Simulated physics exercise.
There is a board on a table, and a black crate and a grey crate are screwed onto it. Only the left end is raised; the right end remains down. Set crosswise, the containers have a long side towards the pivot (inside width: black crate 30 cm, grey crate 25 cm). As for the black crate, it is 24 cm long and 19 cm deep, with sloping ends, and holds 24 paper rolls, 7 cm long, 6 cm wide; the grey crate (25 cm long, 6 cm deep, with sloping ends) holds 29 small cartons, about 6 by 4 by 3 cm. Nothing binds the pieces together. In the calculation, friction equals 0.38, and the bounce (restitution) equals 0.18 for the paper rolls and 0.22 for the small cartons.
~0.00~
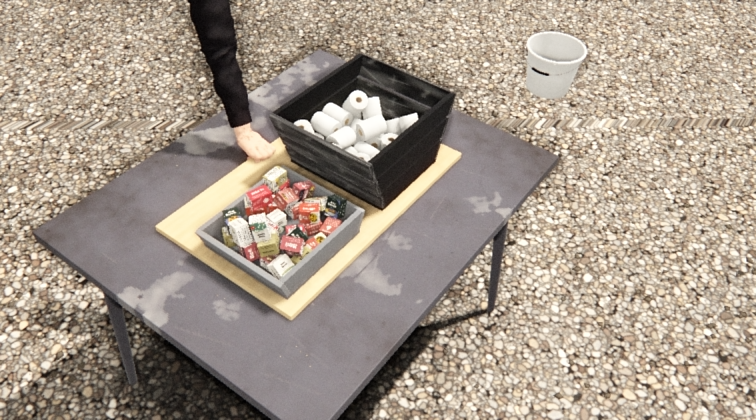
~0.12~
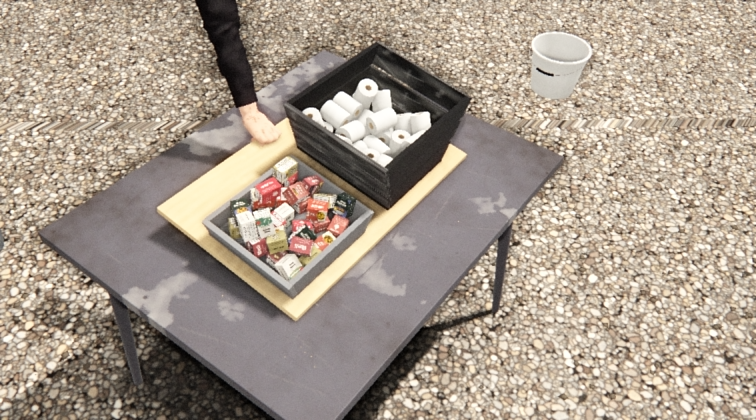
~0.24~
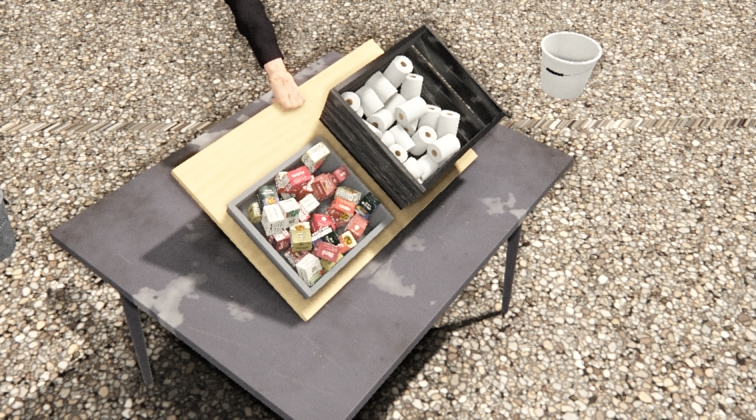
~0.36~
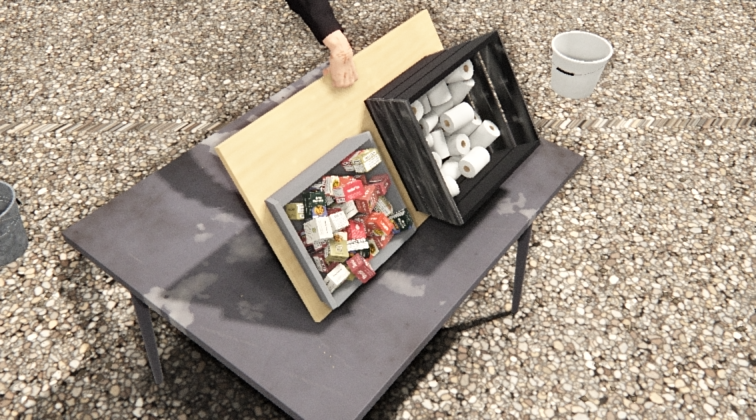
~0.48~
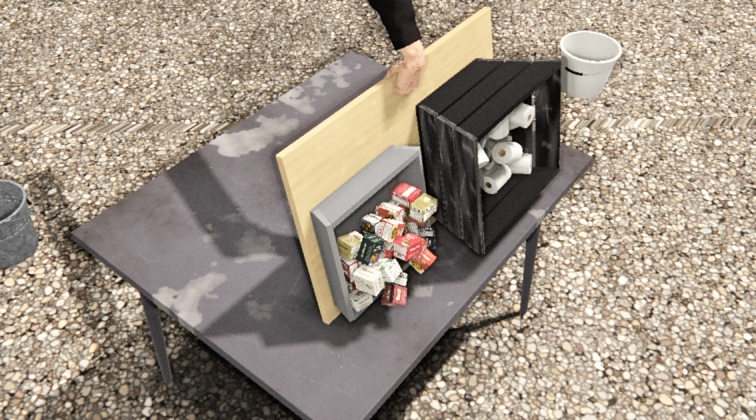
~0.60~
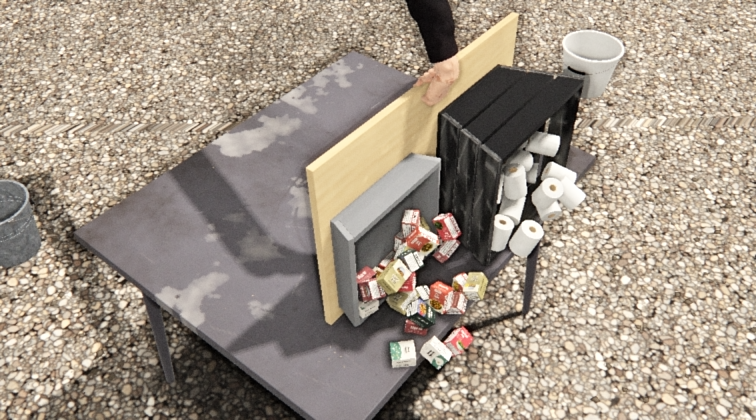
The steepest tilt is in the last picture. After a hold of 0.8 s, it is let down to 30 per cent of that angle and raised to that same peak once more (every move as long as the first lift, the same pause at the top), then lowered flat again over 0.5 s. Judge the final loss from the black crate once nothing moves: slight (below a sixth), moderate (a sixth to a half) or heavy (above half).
Heavy, above half.
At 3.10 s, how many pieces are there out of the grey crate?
Roughly 25 for the grey crate.
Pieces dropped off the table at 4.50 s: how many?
Estimate - about 30 in total.
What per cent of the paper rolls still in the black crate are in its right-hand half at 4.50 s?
Around 60 per cent.
After 1.22 s, tilt 88°; 14 of 24 out of the black crate and 24 of 29 out of the grey crate.
After 2.01 s, tilt 26°; 15 of 24 out of the black crate and 24 of 29 out of the grey crate.
After 3.10 s, tilt 88°; 15 of 24 out of the black crate and 24 of 29 out of the grey crate.
Final count (at 4.50 s), 15 of 24 out of the black crate and 24 of 29 out of the grey crate. Asked share, 15 of 24, 62 per cent.
